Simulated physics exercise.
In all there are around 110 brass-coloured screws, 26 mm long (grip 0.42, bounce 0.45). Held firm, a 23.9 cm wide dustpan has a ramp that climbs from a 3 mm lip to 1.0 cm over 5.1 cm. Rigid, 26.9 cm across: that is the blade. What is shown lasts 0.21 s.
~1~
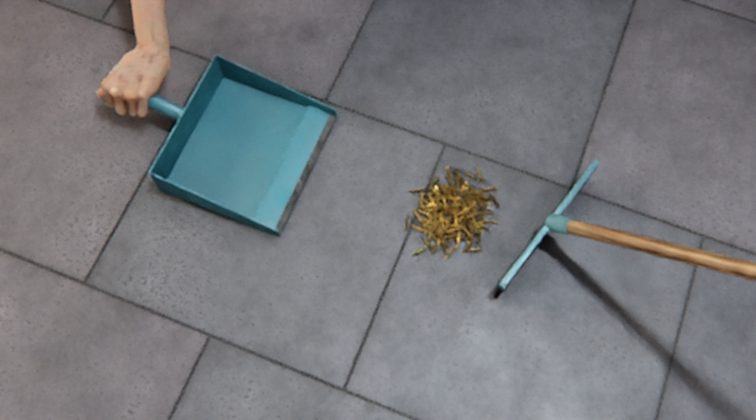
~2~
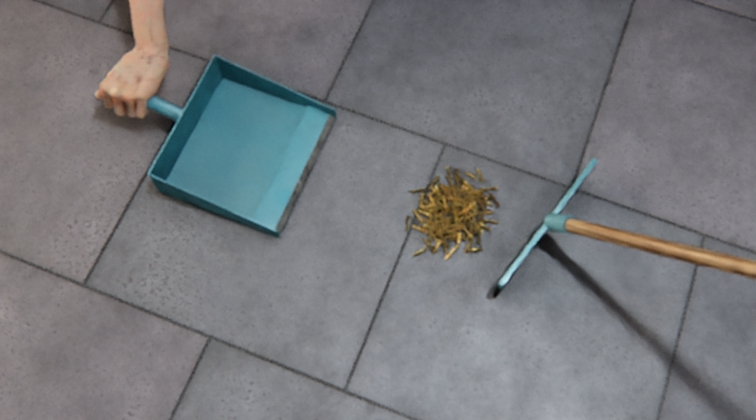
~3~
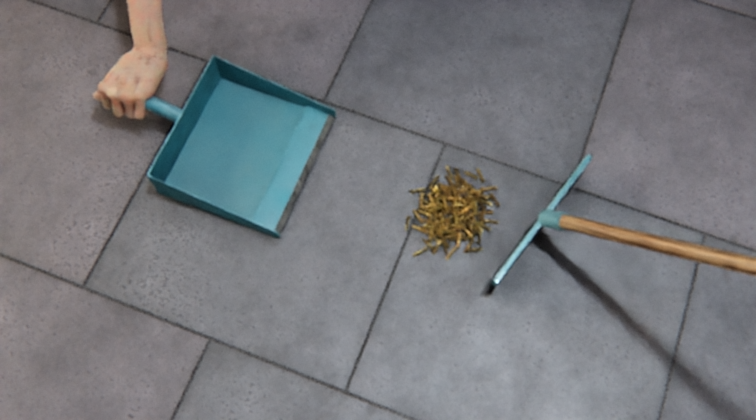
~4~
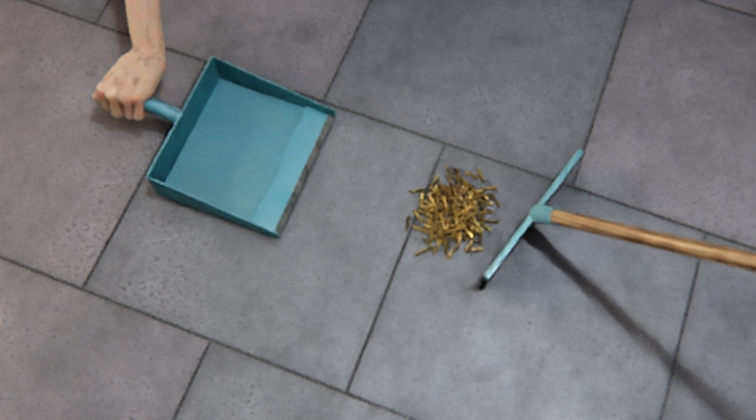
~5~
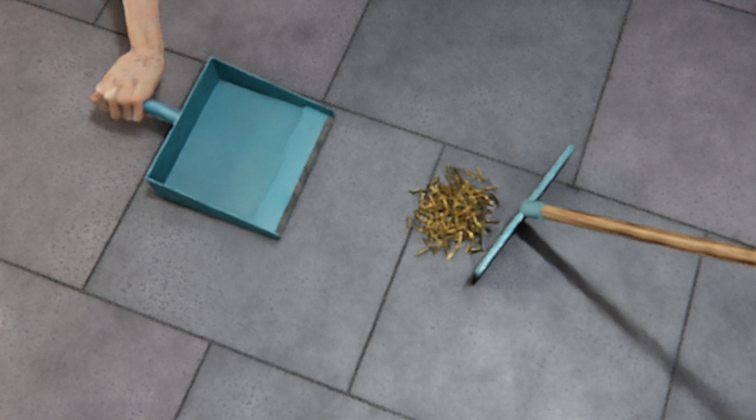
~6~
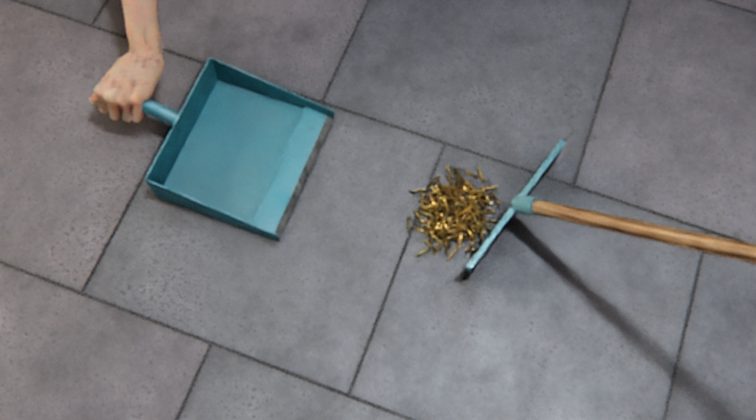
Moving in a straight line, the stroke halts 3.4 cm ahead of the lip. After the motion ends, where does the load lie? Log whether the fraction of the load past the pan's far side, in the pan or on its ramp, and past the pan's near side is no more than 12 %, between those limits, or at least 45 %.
Far side: Between the limits; pan: No more than 12 %; near side: No more than 12 %.
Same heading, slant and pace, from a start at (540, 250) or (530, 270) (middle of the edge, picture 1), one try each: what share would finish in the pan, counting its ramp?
0 and 0 per cent, roughly.
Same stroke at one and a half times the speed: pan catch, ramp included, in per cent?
I'd put it at roughly 10 per cent.
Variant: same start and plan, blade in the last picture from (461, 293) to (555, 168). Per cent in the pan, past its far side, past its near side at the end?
Per cent by place - pan 0, far side 0, near side 5.
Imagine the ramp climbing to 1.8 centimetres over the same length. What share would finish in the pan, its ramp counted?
Estimated share: Around 5 in a hundred.
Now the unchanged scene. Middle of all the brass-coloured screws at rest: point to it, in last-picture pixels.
(341, 149).
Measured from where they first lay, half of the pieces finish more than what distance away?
22 cm or so.
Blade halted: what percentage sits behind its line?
Estimate: About 5 %.
Then, 0.34 s after the last picture, middle of the blade 21 cm from the lip; 0 % over the lip, far side 5 %, near side 0 %.
Then, 0.56 s after the last picture, middle of the blade 12 cm from the lip; 0 % over the lip, far side 10 %, near side 0 %.
Then, 0.89 s after the last picture, middle of the blade 7 cm from the lip; 5 % over the lip, far side 20 %, near side 0 %.
In the end, far side 20 %, pan 5 %, near side 0 %, in front of the lip or behind the blade 75 %.
